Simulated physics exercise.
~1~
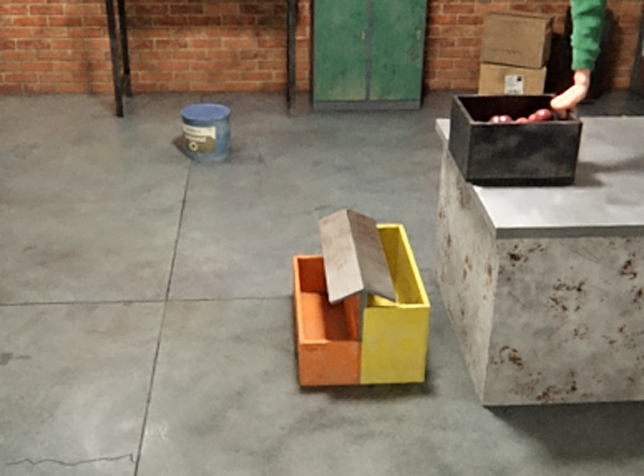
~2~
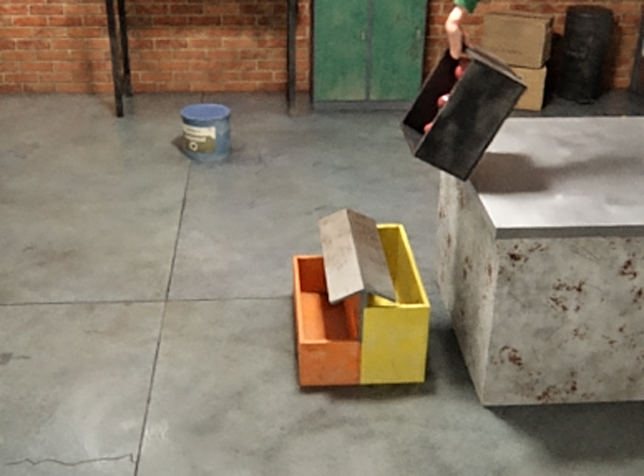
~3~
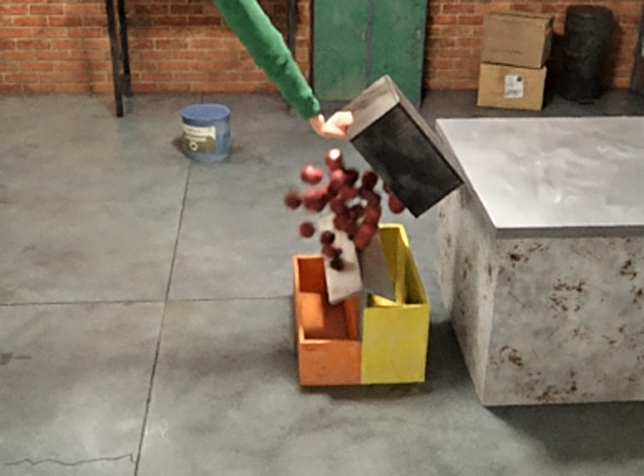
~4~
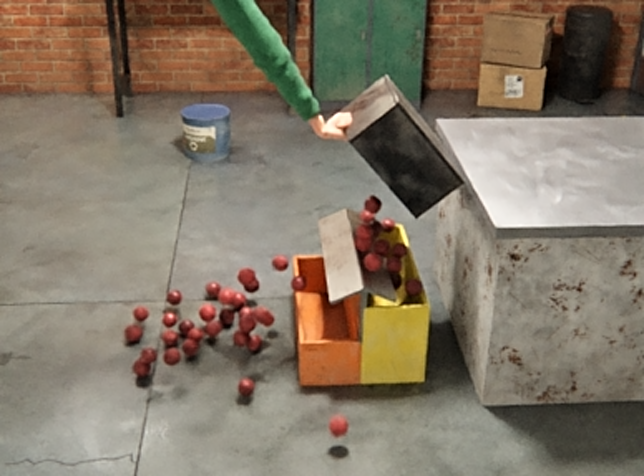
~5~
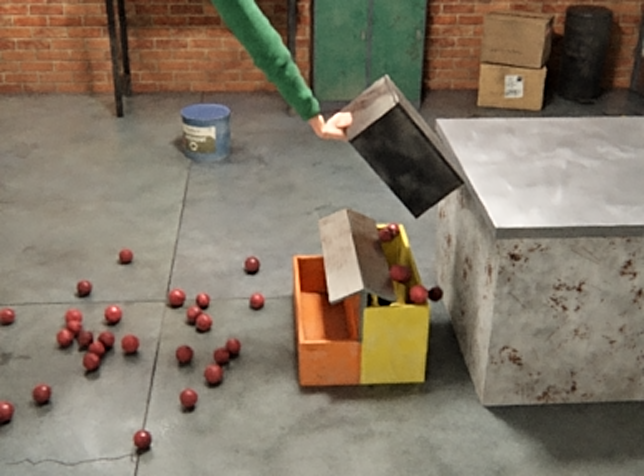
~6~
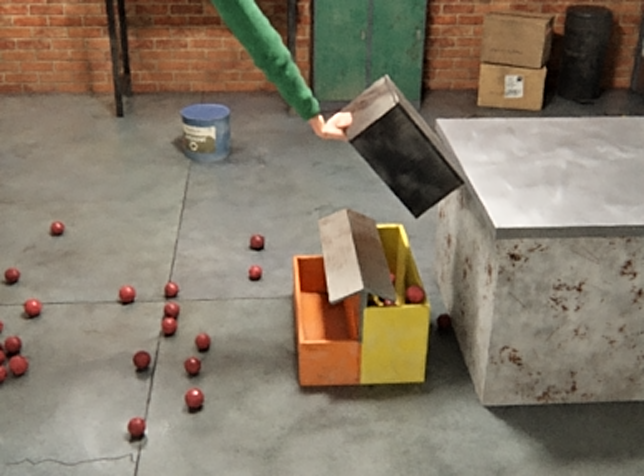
Dozens of red apples tumbled out as a green-sleeved arm tipped a black tote off the bench edge, hitting the ridge above the yellow and orange totes; some landed in the yellow one, but most bounced left and scattered across the floor.
